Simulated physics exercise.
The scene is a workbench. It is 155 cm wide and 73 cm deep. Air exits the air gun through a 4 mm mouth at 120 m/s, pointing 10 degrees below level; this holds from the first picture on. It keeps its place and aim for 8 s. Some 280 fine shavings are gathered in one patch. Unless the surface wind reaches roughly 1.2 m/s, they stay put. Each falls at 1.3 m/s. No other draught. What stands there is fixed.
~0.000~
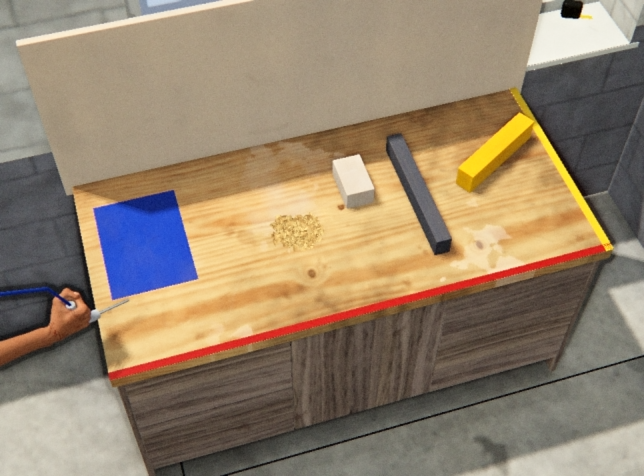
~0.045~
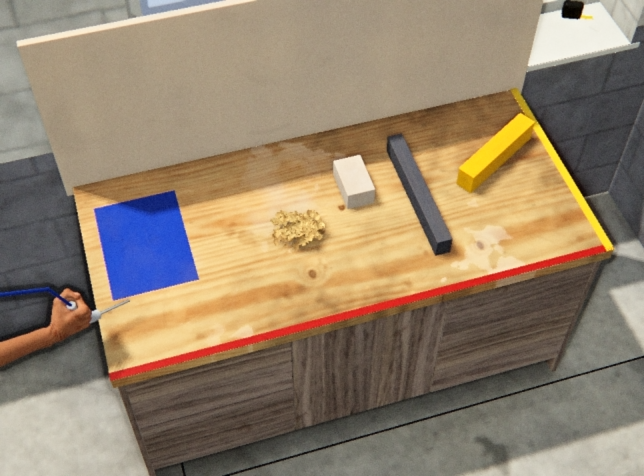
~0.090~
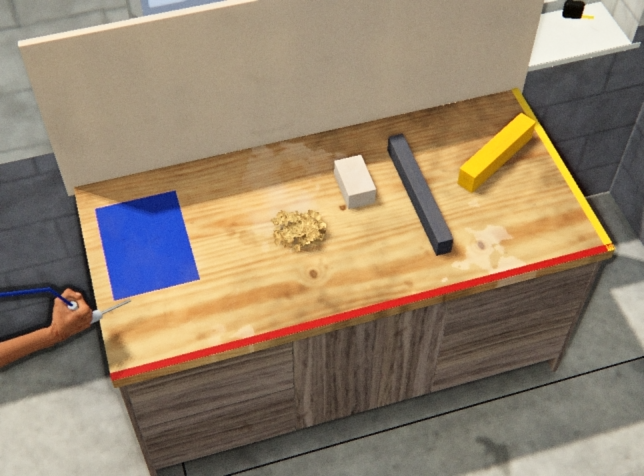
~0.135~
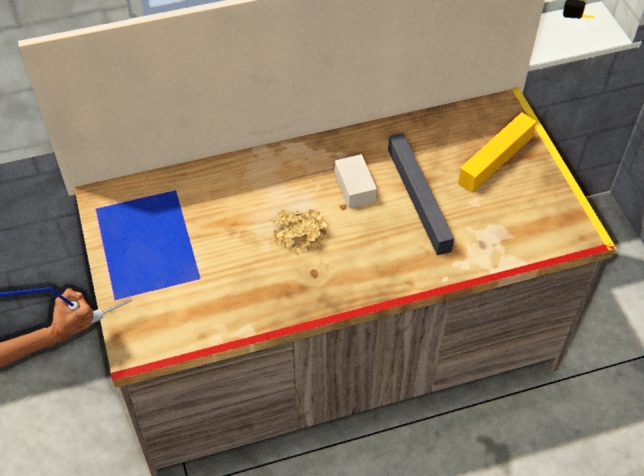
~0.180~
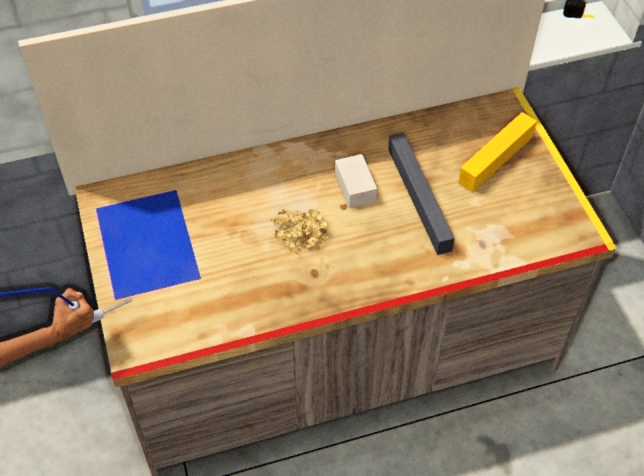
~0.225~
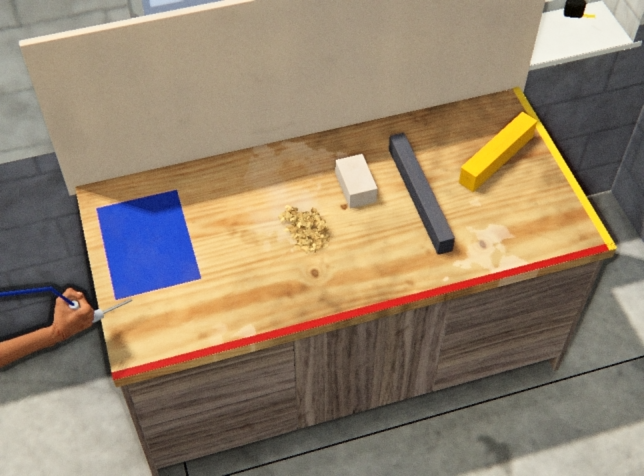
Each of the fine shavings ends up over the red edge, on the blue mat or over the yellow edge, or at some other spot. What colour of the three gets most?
I would say yellow.
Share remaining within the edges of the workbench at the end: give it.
Roughly 30 per cent.
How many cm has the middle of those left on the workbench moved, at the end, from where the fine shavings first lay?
45 cm.
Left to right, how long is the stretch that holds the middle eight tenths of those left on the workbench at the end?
About 40 cm.
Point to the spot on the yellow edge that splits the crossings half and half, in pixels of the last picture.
Median crossing point, approx. (524, 95).
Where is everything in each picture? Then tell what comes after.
In the first picture, the middle of the fine shavings is near (296, 232), none has stirred yet and the mouth of the air gun is at (129, 300).
In the second picture, the middle of the fine shavings is near (297, 225), none has stirred yet, the red edge is centred on (375, 312), the blue mat is centred on (145, 243) and the yellow edge is centred on (562, 163).
In the third picture, the middle of the fine shavings is near (298, 225), none has stirred yet, the top of a block is at (355, 175) and the top of a plank is at (420, 185).
In the fourth picture, the middle of the fine shavings is near (298, 225) and none has stirred yet.
In the fifth picture, the middle of the fine shavings is near (298, 225) and none has stirred yet.
In the sixth picture, the middle of the fine shavings is near (302, 232), the farthest in sight from the air gun is at (326, 228) and about 30 % have left their places.
After 1.6 s, 3 % are over the red edge, 0 % on the blue mat and 23 % over the yellow edge; the middle of those still in play is near (461, 112); 13 % have settled or left.
After 2.6 s, 6 % are over the red edge, 0 % on the blue mat and 49 % over the yellow edge; the middle of those still in play is near (409, 197); 56 % have settled or left.
After 4.4 s, 8 % are over the red edge, 0 % on the blue mat and 55 % over the yellow edge; the middle of those still in play is near (412, 202); 70 % have settled or left.
After 8.0 s, at the end, 9 % are over the red edge, 0 % on the blue mat and 59 % over the yellow edge; the middle of those still in play is near (412, 202).
